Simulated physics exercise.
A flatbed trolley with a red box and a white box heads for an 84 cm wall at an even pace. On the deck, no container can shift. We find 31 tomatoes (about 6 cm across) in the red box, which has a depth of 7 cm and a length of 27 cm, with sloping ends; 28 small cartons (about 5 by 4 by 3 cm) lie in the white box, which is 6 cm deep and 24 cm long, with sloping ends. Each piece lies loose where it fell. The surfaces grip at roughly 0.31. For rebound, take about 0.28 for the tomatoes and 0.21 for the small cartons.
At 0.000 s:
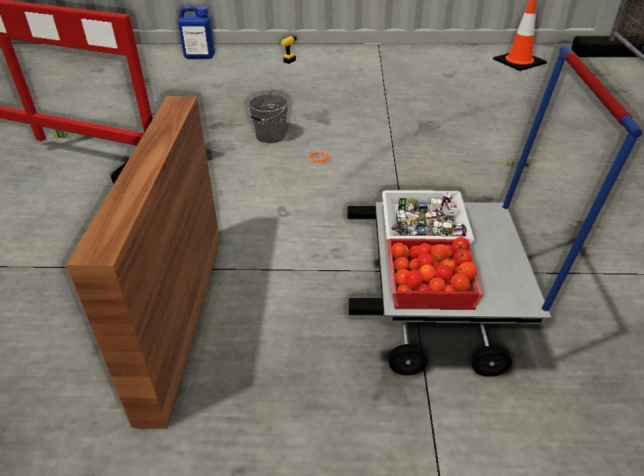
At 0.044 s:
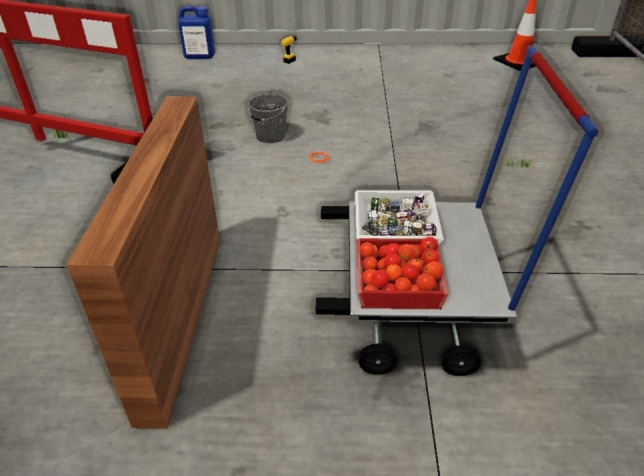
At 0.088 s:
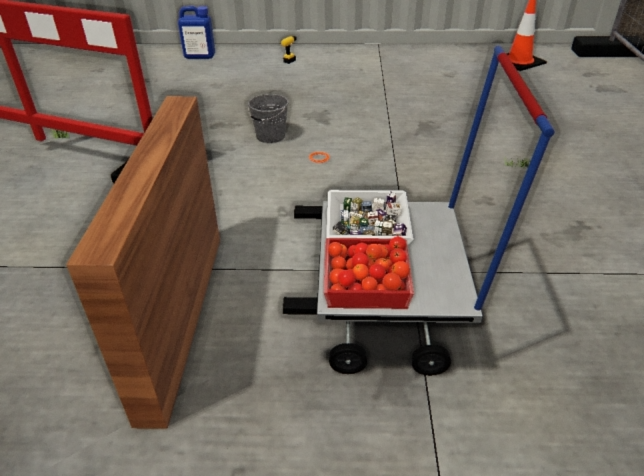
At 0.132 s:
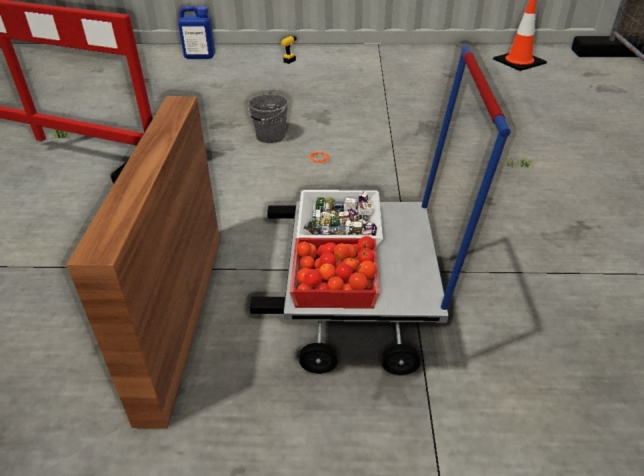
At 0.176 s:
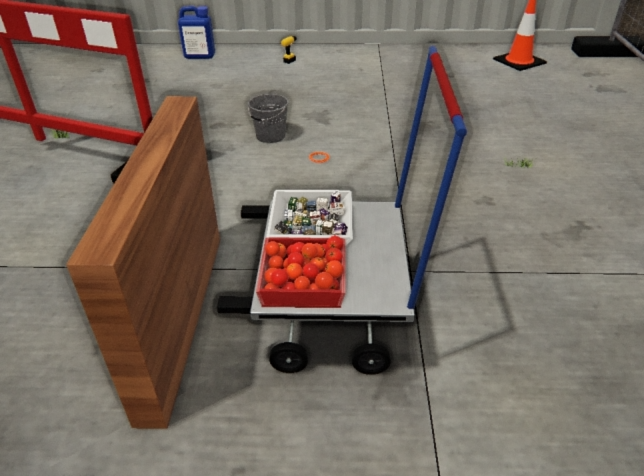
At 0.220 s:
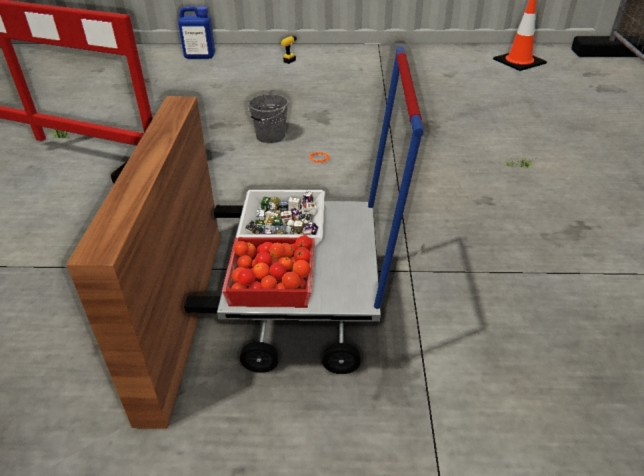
A flatbed trolley carrying a red box of tomatoes and a white box of small cartons rolled steadily leftward across the concrete floor, closing most of the gap to a brown wooden wall.
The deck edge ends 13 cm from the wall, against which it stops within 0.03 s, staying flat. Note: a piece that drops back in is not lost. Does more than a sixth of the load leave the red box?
Yes, the kept share is below five sixths.
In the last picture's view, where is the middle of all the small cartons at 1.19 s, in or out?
Near (246, 222).
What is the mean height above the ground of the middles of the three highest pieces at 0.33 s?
Close to 60 cm up.
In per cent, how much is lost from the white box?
For the white box, 20 percent.
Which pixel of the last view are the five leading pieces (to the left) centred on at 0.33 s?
I'd put them at about (206, 235).
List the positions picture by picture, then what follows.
In the first picture (each is followed by its nearest rim corner in this view, unless another is named), red box, (479, 293); white box (by its farthest rim corner), (385, 192); 69 cm short of the stop; none out.
In the second picture, red box, (445, 292); white box, (358, 191); 57 cm short of the stop.
In the third picture, red box, (410, 292); white box, (331, 191); 44 cm short of the stop.
In the fourth picture, red box, (376, 292); white box, (304, 191); 32 cm short of the stop.
In the fifth picture, red box, (342, 291); white box, (277, 191); 20 cm short of the stop.
In the sixth picture, red box, (308, 291); white box, (250, 191); 8 cm short of the stop; none out.
After 0.23 s, impact.
After 0.33 s, red box 28 in, 3 out and white box 28 in, 0 out.
After 0.45 s, red box 20 in, 11 out and white box 25 in, 3 out.
After 0.68 s, red box 19 in, 12 out and white box 22 in, 6 out.
Outcome (at 1.19 s), red box 19 in, 12 out and white box 22 in, 6 out. Asked share, 12 of 31, 39 per cent.
